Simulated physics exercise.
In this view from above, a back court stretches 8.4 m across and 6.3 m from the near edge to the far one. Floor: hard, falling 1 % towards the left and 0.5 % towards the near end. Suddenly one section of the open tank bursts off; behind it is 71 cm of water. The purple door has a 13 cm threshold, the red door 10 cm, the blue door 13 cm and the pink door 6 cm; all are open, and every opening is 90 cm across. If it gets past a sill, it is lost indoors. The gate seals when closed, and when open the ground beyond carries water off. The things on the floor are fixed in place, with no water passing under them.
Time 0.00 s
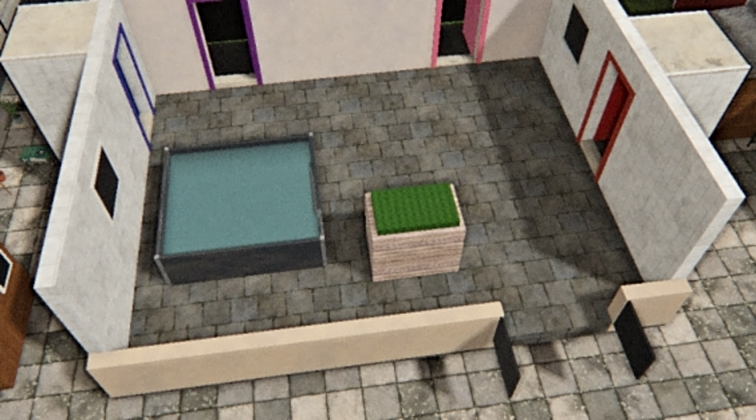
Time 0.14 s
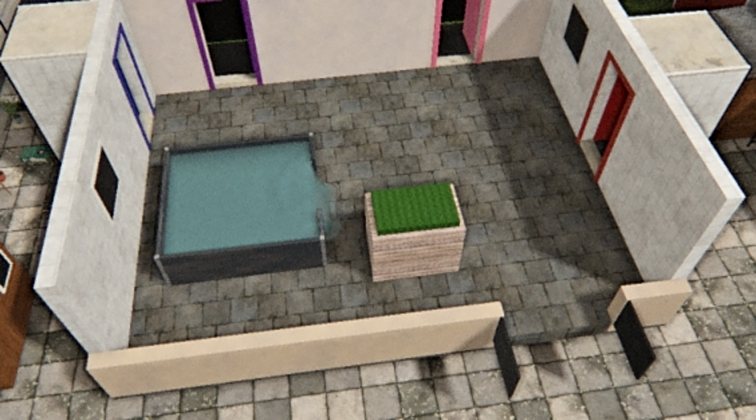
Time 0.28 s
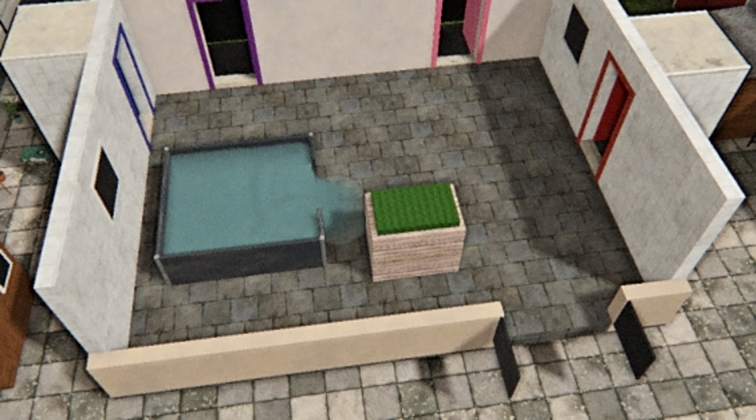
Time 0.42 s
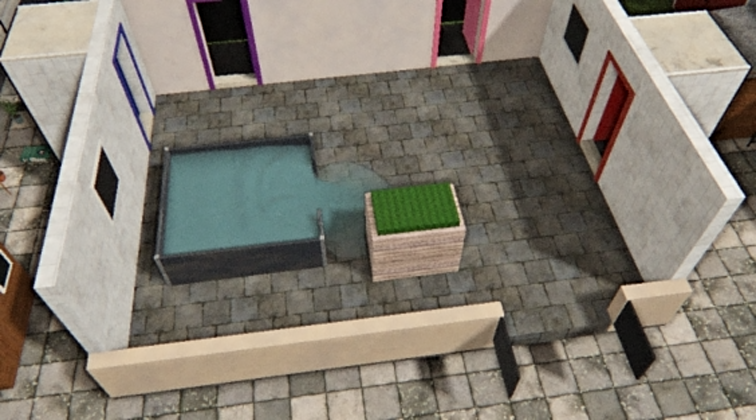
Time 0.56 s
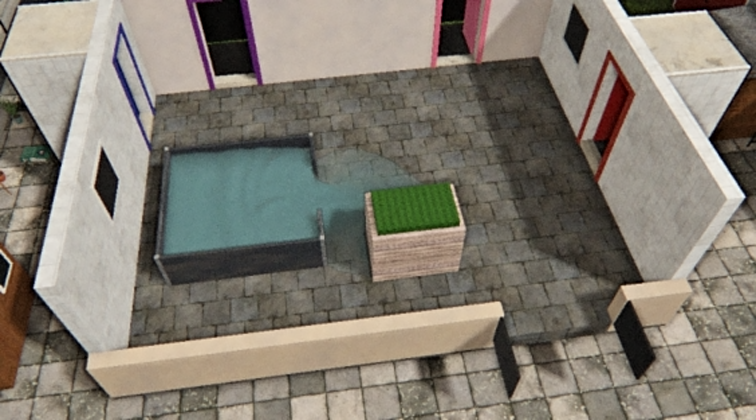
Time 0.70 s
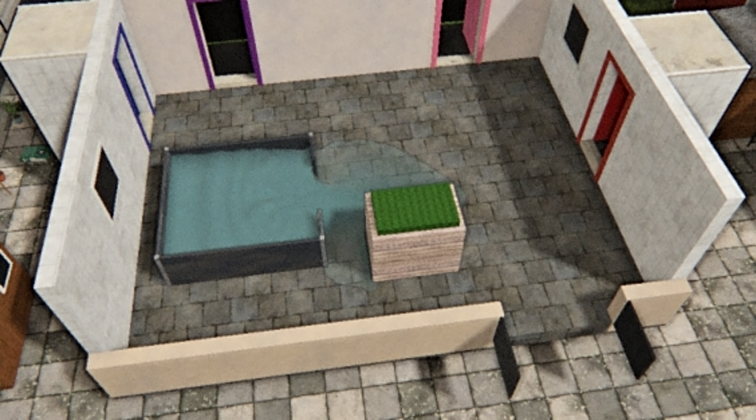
Water sits still in an open tank in a walled courtyard, beside a pale block with a green top. A section of the tank's right side gives way and water pours out through the gap, reaching the block, then spreading around it in a widening, thinning sheet across the paving.
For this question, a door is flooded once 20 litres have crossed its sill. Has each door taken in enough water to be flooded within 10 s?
Result: The purple door lets in less than the limit; the red door lets in more than the limit; the blue door lets in less than the limit; the pink door lets in more than the limit.
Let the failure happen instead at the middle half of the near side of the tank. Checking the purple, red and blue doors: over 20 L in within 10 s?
Door by door - purple: Within bounds, red: Within bounds, blue: Within bounds.
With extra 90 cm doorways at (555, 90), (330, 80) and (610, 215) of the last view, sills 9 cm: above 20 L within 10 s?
Door 1: Higher; door 2: Lower; door 3: Higher.
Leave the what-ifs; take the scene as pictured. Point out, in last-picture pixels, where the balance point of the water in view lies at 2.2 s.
Near (317, 208).
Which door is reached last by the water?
Blue.
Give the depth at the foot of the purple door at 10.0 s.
Depth: Approx. 3.5 cm.
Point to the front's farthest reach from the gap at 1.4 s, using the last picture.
Around (588, 179).
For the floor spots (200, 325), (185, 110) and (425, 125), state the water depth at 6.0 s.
Roughly 2, 0, 10 cm.
After 1.4 s water covers 30 % of the floor and is deepest (43 cm) near (322, 210); purple door not reached, red door not reached, blue door not reached, pink door not reached.
After 2.2 s water covers 45 % of the floor and is deepest (38 cm) near (322, 210); purple door not reached, red door 27 cm at the sill, 15 L in, blue door not reached, pink door not reached.
After 3.5 s water covers 55 % of the floor and is deepest (30 cm) near (521, 70); purple door not reached, red door 25 cm at the sill, 138 L in, blue door not reached, pink door 8 cm at the sill, 4 L in.
After 6.0 s water covers 70 % of the floor and is deepest (19 cm) near (561, 119); purple door not reached, red door 16 cm at the sill, 223 L in, blue door not reached, pink door 9 cm at the sill, 35 L in.
After 10.0 s water covers 100 % of the floor and is deepest (15 cm) near (148, 171); purple door 3 cm at the sill, 0 L in, red door 10 cm at the sill, 256 L in, blue door 13 cm at the sill, 0 L in, pink door 7 cm at the sill, 52 L in.
